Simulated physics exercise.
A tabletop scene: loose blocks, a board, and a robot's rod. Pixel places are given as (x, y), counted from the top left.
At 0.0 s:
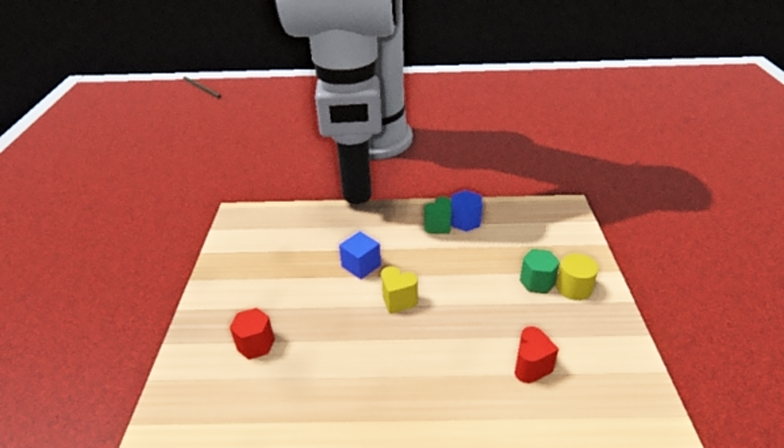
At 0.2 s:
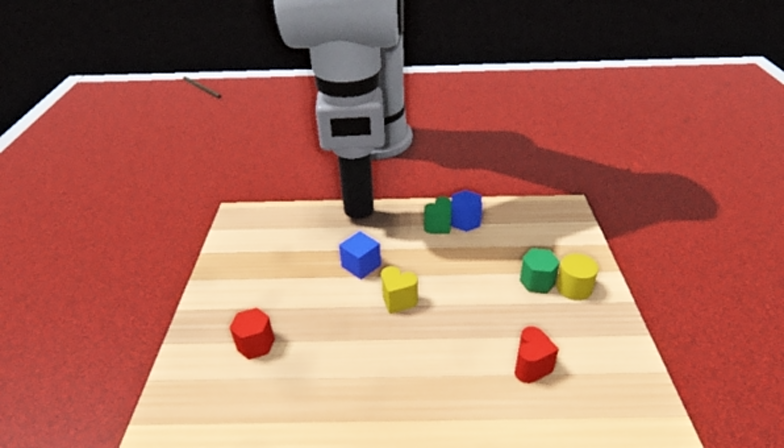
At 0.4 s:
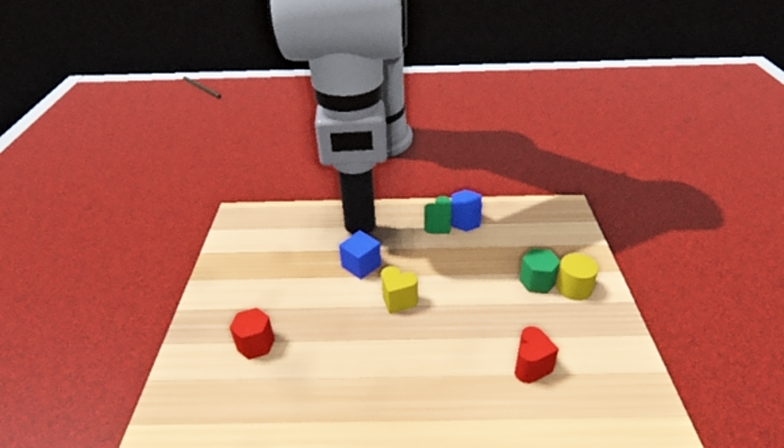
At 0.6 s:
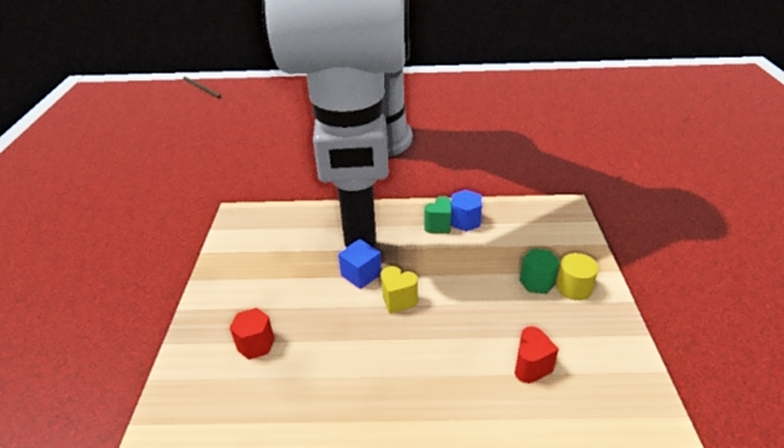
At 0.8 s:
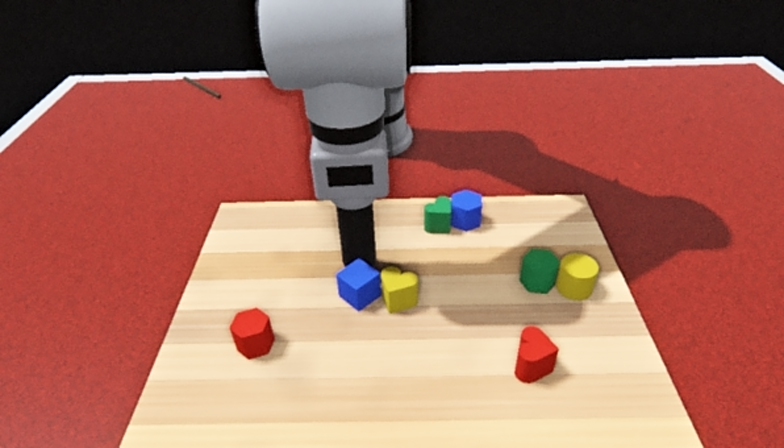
A robot's black rod moves forward and pushes the blue cube beside the yellow heart-shaped block.
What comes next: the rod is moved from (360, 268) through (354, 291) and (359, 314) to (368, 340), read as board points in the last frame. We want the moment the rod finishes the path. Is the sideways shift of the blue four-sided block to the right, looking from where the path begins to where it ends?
No
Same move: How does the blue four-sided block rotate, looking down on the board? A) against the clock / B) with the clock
A: Against the clock.
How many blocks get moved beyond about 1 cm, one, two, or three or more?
Answer: One block.
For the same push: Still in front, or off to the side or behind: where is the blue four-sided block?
Looking at the end of the path, the blue four-sided block is still being driven ahead.
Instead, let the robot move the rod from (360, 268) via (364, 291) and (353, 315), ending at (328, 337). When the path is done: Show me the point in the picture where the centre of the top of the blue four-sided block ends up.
At (329, 349).
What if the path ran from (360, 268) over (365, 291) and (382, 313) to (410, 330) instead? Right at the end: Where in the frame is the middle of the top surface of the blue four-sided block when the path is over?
I'd guess (358, 315).
The first path, step by step. One third of the way, rod at (353, 283); blue four-sided block at (357, 297), turned 15° anticlockwise.
Two thirds of the way, rod at (359, 307); blue four-sided block at (366, 323), turned 20° anticlockwise.
At the end, rod at (367, 333); blue four-sided block at (379, 351), turned 30° anticlockwise; yellow heart-shaped block in place.
